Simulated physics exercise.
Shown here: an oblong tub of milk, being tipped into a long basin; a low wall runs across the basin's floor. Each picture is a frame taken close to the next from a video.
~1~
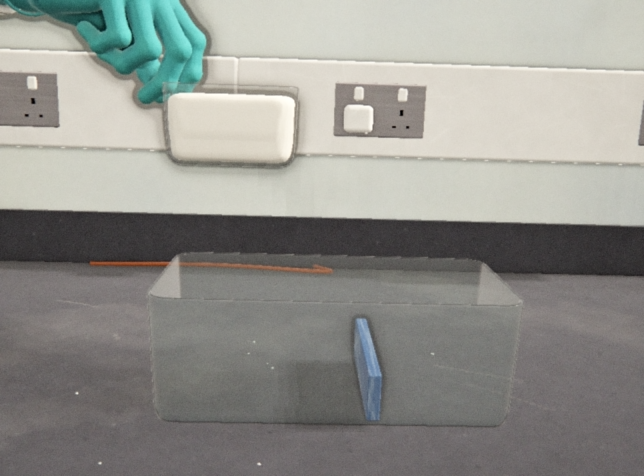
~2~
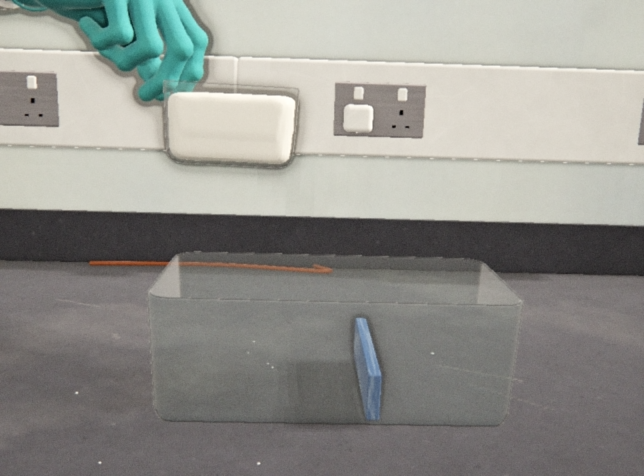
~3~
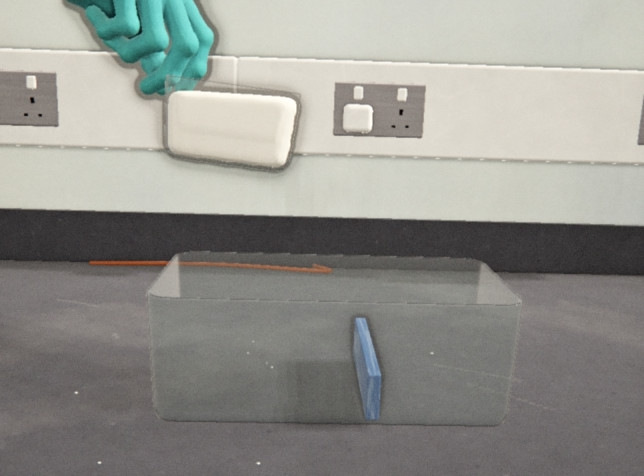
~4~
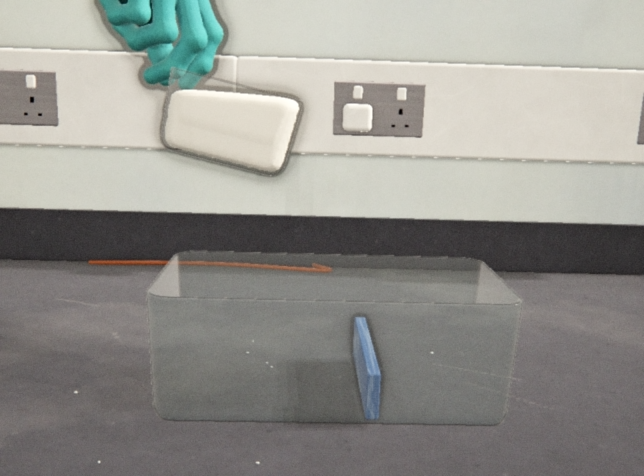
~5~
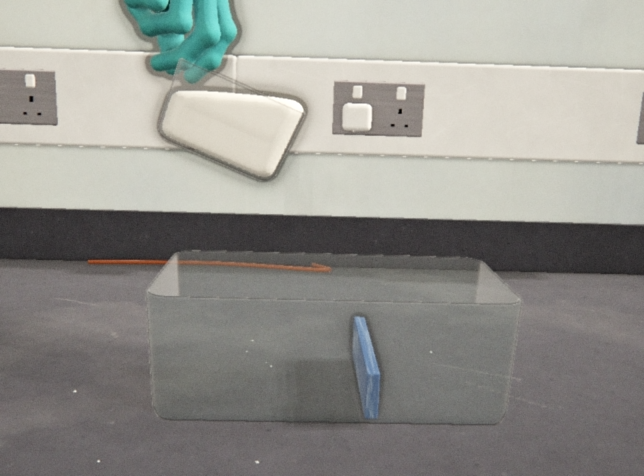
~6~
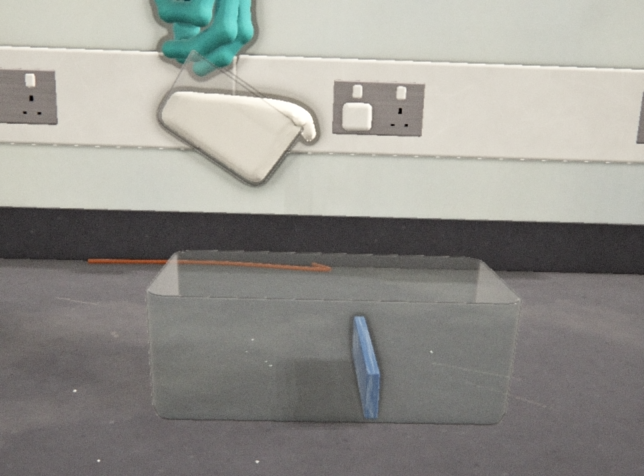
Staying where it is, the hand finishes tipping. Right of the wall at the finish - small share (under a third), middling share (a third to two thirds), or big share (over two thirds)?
Middling.
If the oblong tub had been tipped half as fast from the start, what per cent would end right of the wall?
I'd put it at some 55 percent.
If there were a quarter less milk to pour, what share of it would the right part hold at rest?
Some 15 parts in a hundred.
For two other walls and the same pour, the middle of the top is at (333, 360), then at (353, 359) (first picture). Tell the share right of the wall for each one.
70 per cent, then 65 per cent, roughly.
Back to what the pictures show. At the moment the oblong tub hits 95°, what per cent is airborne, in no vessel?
About 40 per cent.
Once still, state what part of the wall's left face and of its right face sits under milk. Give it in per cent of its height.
Left of the wall 20 %, right of the wall 30 %.
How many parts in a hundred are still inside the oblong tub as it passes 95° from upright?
Around 20 in a hundred has not poured out yet.
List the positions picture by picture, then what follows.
It leans 0°; its right rim is at (297, 90); the milk meets the walls at (176, 96) and (295, 100); the long basin's rim runs from (164, 274) to (501, 282); the wall's top is at (367, 346), in the first frame.
It leans 1°; its right rim is at (298, 91); the milk meets the walls at (176, 95) and (295, 100), in the second frame.
It leans 6°; its right rim is at (299, 96); the milk meets the walls at (177, 95) and (296, 102), in the third frame.
It leans 13°; its right rim is at (301, 104); the milk meets the walls at (178, 94) and (299, 102), in the fourth frame.
It leans 22°; its right rim is at (303, 115); the milk meets the walls at (177, 95) and (303, 106); 1 per cent is over the edge, in the fifth frame.
It leans 33°; its right rim is at (302, 128); the milk meets the walls at (175, 96) and (301, 115); 7 per cent is over the edge, in the sixth frame.
A moment on, the tilt is 95° and 20 per cent is still to pour, 15 is left of the wall and 24 right of it.
Next, the tilt is 112° and 2 per cent is still to pour, 48 is left of the wall and 42 right of it.
Then the tilt is 112° and 0 per cent is still to pour, 55 is left of the wall and 42 right of it.
Later the tilt is 112° and 0 per cent is still to pour, 56 is left of the wall and 43 right of it.
In the end 56 per cent lies left of the wall, 43 right of it and 2 outside.
